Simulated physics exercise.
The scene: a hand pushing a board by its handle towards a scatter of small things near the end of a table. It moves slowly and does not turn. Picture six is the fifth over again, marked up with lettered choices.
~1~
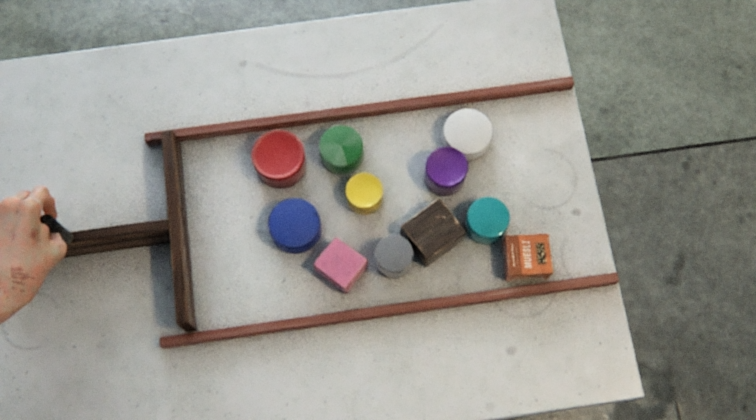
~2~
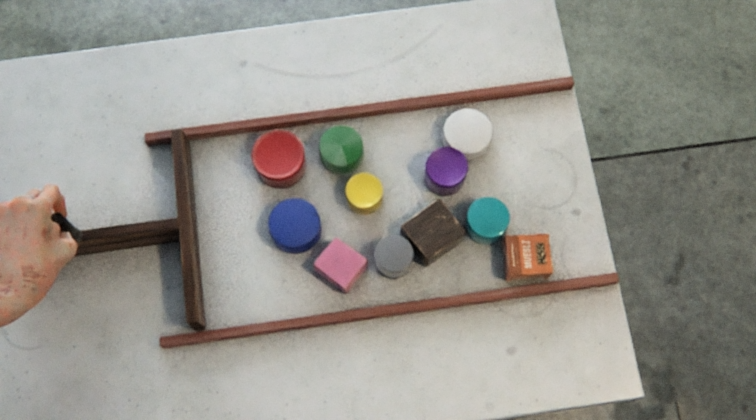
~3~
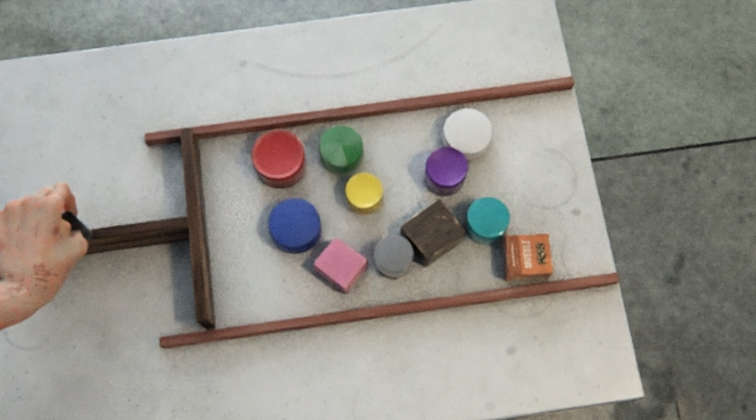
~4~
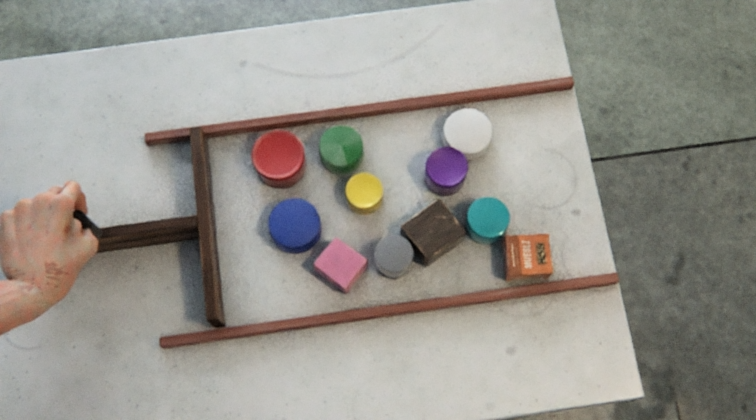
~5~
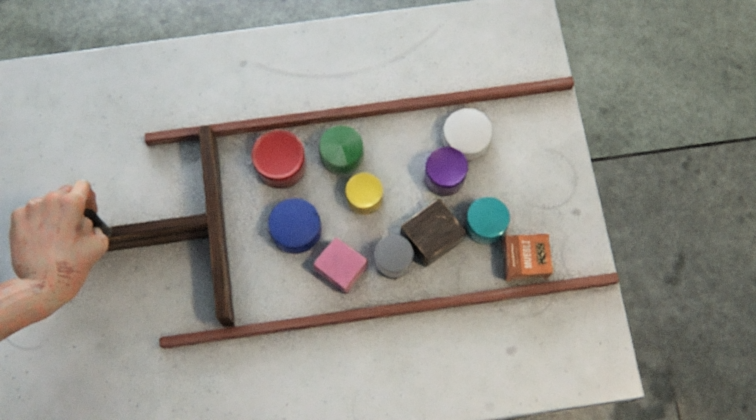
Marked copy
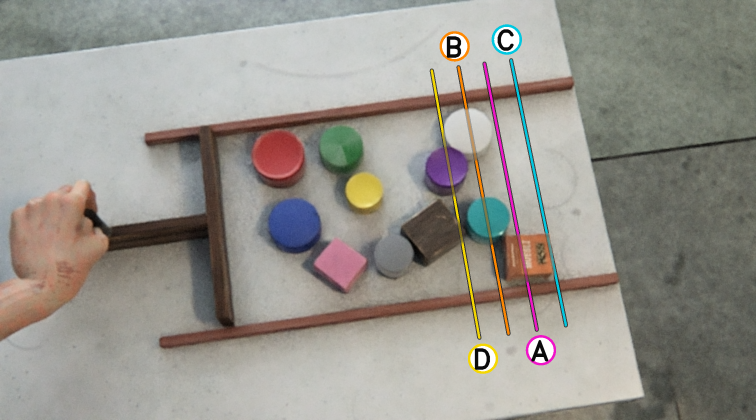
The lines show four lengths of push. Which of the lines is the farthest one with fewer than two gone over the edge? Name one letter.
Up to line B.
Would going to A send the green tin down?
No.
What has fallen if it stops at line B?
The turquoise pot.
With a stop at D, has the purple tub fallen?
No.
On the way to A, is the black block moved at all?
Yes.
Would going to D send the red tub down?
No.
On the marked copy, A at (509, 191); B at (482, 194); C at (537, 187); D at (454, 198).
With B. Early on, board (312, 205); green tin (384, 144); red tub (338, 153).
Further on, board (408, 191); turquoise pot (539, 187); white tin (515, 124).
At the end, board (481, 182); turquoise pot over the edge; white tin (565, 109); one fallen.
As for the rest, A drops five; C drops six; D is within the limit but short.
